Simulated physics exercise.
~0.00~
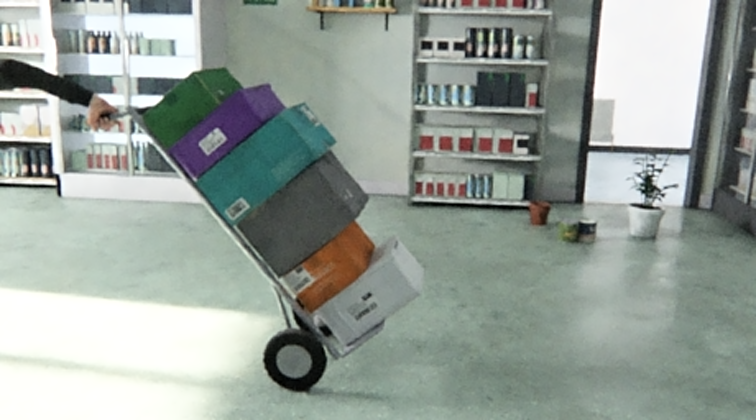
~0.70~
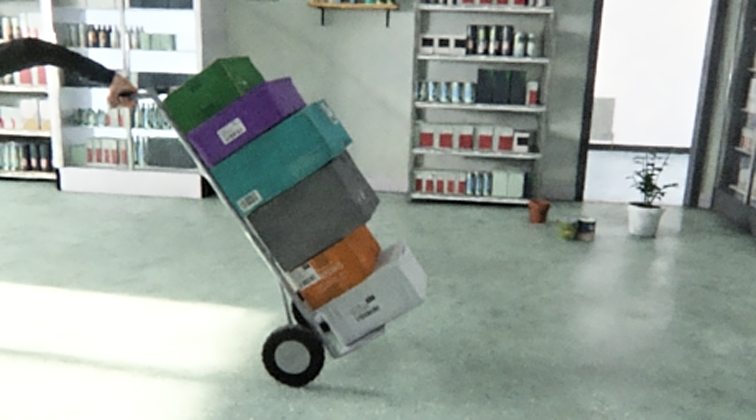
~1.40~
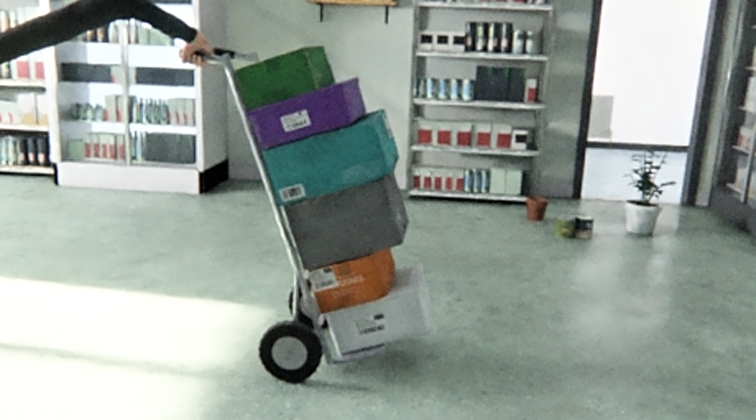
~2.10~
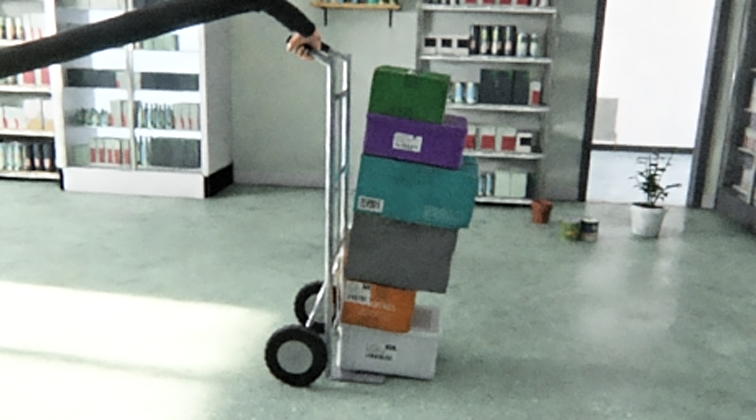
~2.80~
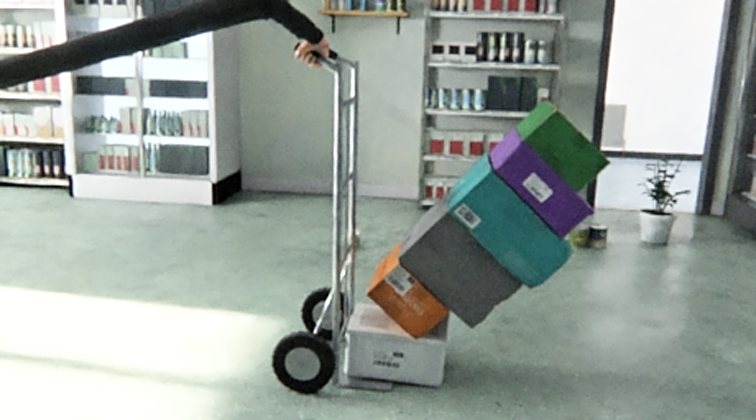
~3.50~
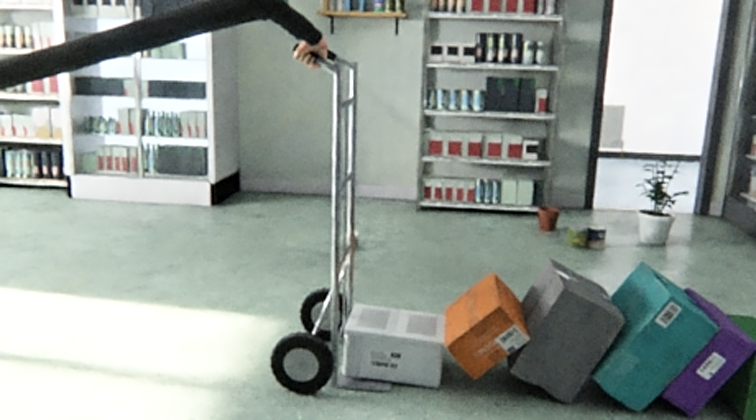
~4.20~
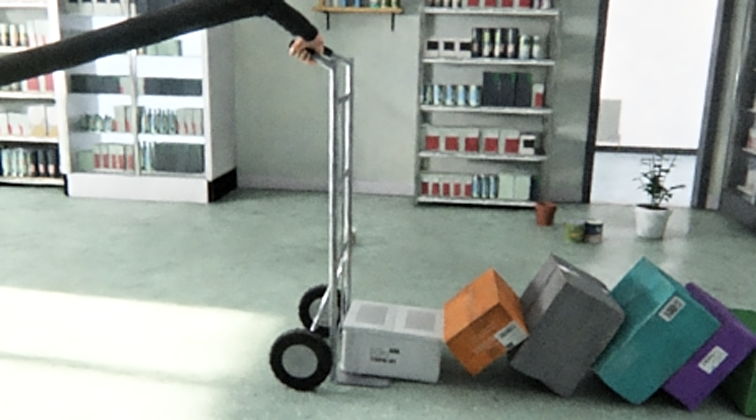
A hand truck is swung upright by an arm, and all but its bottom white box topple right.
